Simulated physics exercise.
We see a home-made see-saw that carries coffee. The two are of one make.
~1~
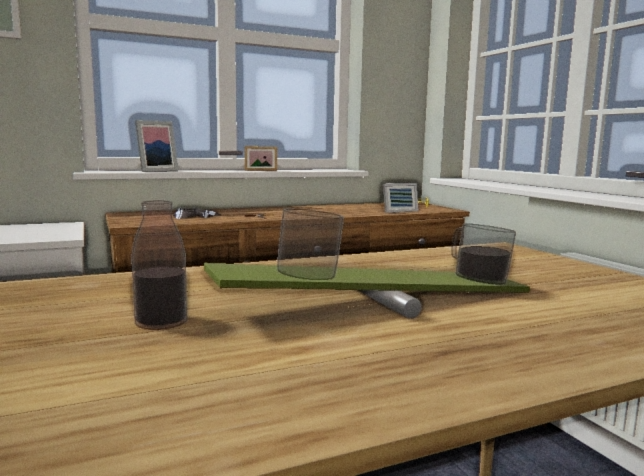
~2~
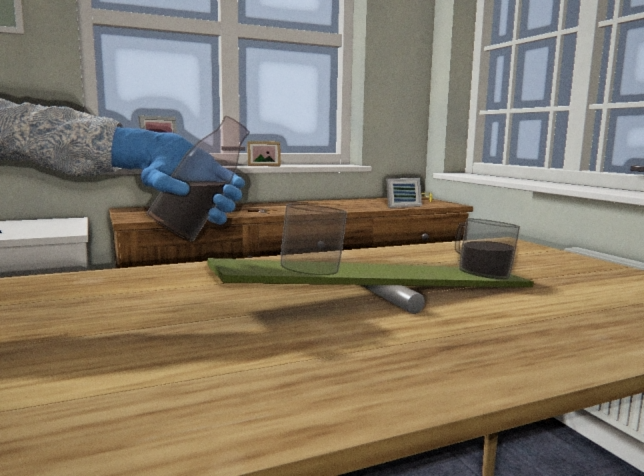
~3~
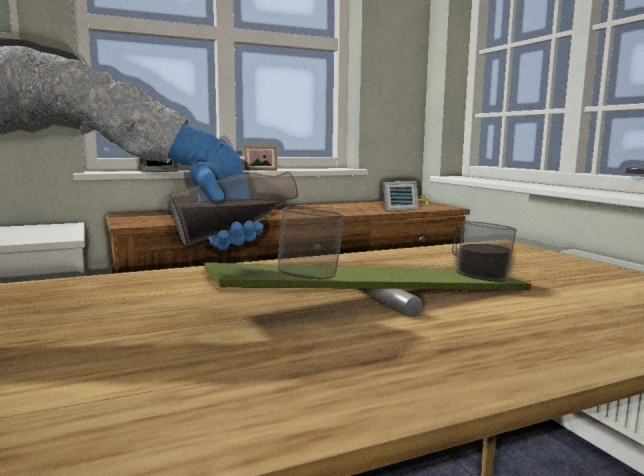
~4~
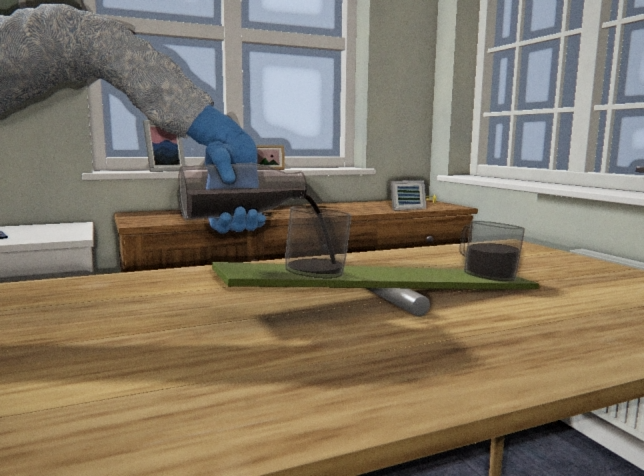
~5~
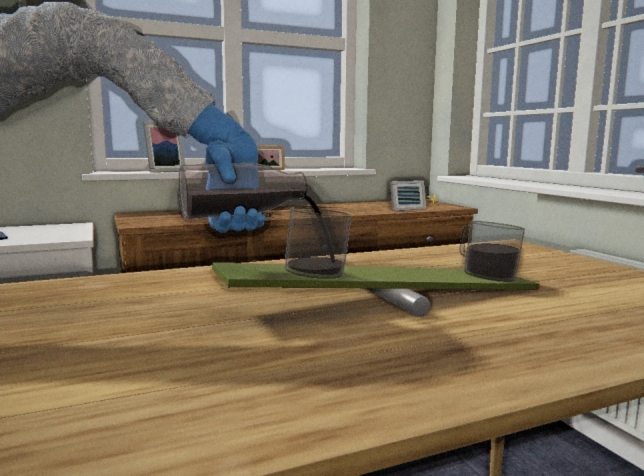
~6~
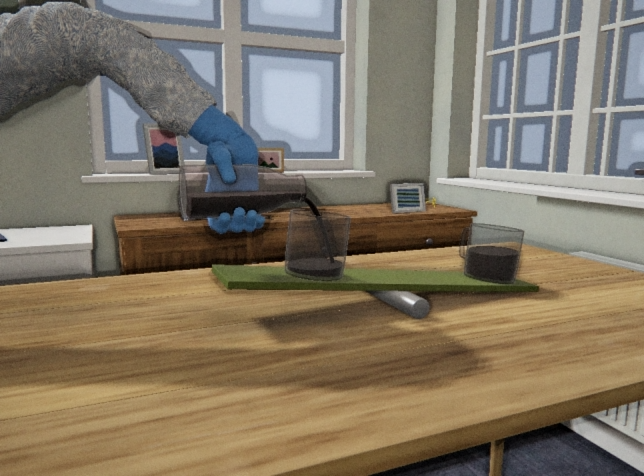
A blue-gloved hand lifts a bottle and pours dark liquid into the see-saw's left glass.
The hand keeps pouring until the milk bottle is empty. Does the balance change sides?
It keeps its lean.
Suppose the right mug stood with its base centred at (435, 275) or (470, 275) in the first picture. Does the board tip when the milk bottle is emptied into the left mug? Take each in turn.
In that order: Tips over, stays.
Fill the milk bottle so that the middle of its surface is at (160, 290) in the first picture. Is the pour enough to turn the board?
Then: Keeps its lean.
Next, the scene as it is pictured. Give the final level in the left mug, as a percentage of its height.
Near 50 in a hundred.
Next, the left mug is about a quarter full; the board leans as before.
After that, the left mug is about half full; the board leans as before.
Finally, the left mug is about half full; the board leans as before.
